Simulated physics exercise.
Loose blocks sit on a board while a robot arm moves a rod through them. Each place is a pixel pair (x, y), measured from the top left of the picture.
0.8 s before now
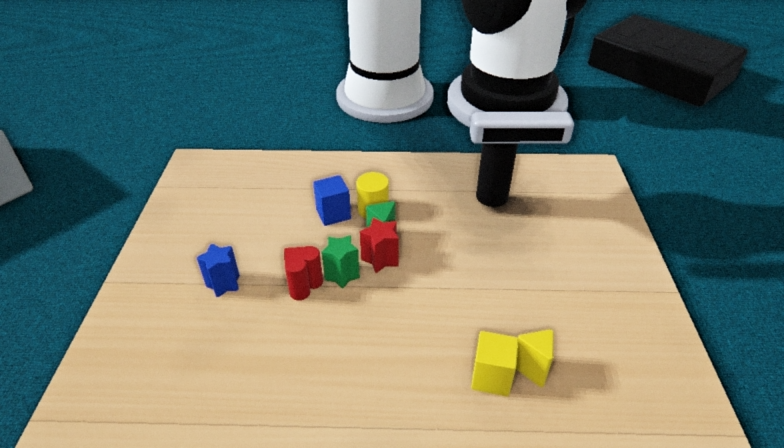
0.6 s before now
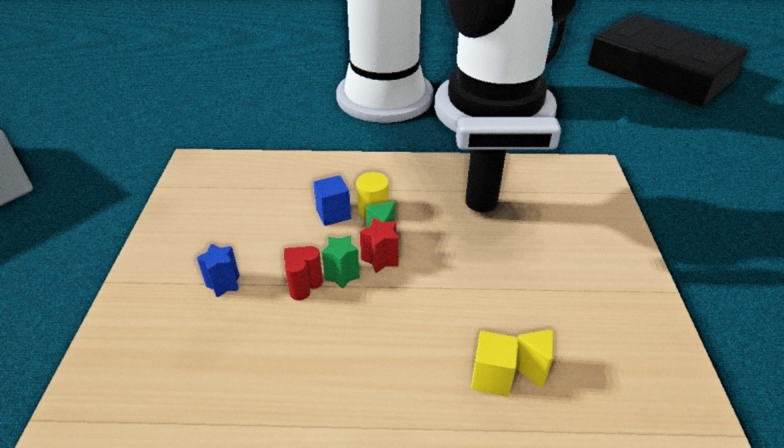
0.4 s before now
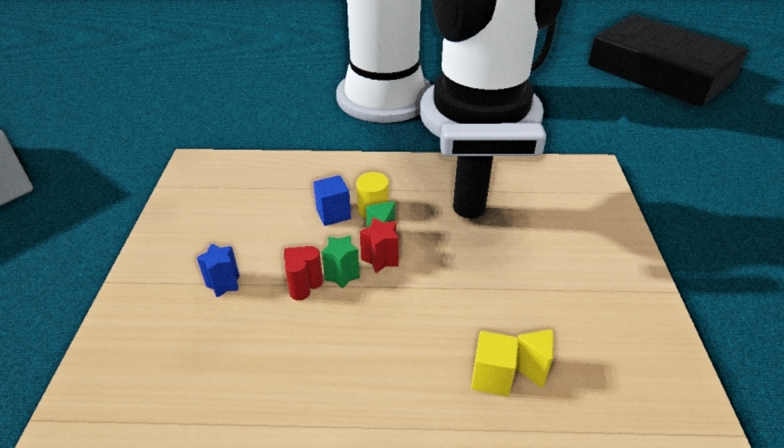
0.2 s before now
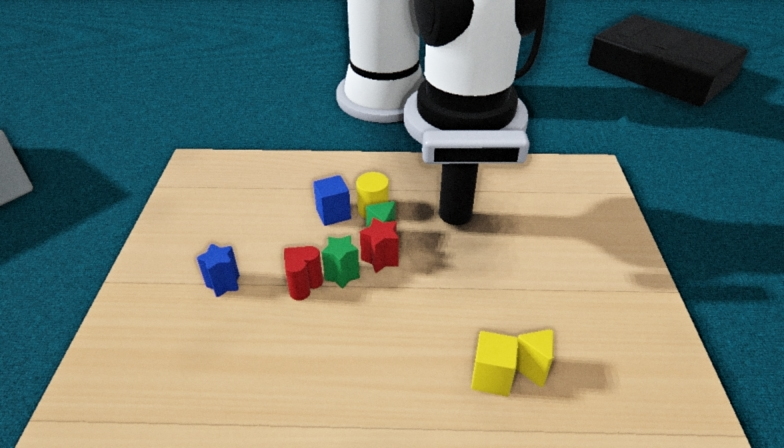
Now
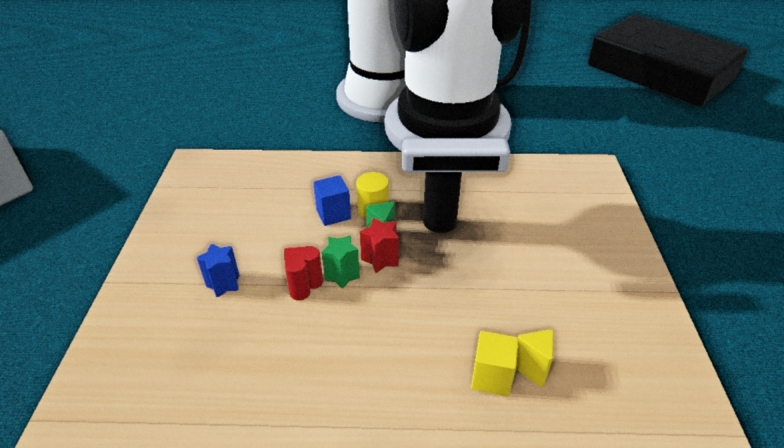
A robot arm slides its black rod left and slightly forward across a board of still blocks.
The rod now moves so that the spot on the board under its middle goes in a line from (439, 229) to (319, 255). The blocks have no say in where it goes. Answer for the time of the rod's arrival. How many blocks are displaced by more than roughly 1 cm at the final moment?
Two.
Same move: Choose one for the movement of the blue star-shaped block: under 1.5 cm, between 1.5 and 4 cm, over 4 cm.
The answer here is less than 1.5 cm.
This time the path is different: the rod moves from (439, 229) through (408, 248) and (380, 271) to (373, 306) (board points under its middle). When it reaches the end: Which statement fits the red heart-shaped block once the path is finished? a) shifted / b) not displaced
It's a.
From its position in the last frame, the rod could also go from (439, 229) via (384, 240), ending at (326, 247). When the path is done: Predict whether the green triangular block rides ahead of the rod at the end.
I predict the rod still has it in front.
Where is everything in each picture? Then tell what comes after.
In the first picture, tip of the rod (492, 197), middles of tops, blue star-shaped block (216, 255), red heart-shaped block (299, 256), green star-shaped block (340, 246), red star-shaped block (381, 230), green triangular block (382, 209).
In the second picture, rod (481, 202), nothing pushed.
In the third picture, rod (469, 208), nothing pushed.
In the fourth picture, rod (455, 215), nothing pushed.
In the fifth picture, rod (440, 222), blue star-shaped block (216, 255), red heart-shaped block (299, 256), green star-shaped block (340, 246), red star-shaped block (381, 230), green triangular block (382, 209).
On the path given first. One third of the way, rod (400, 231); green triangular block (373, 210), turned 25° anticlockwise.
Two thirds of the way, rod (360, 239); green star-shaped block (338, 249); red star-shaped block (368, 238), turned 30° anticlockwise; green triangular block (331, 216).
At the end, rod (319, 248); blue star-shaped block unmoved; red heart-shaped block unmoved; green star-shaped block (338, 250), turned 15° clockwise; red star-shaped block (367, 239), turned 45° anticlockwise; green triangular block (289, 221).
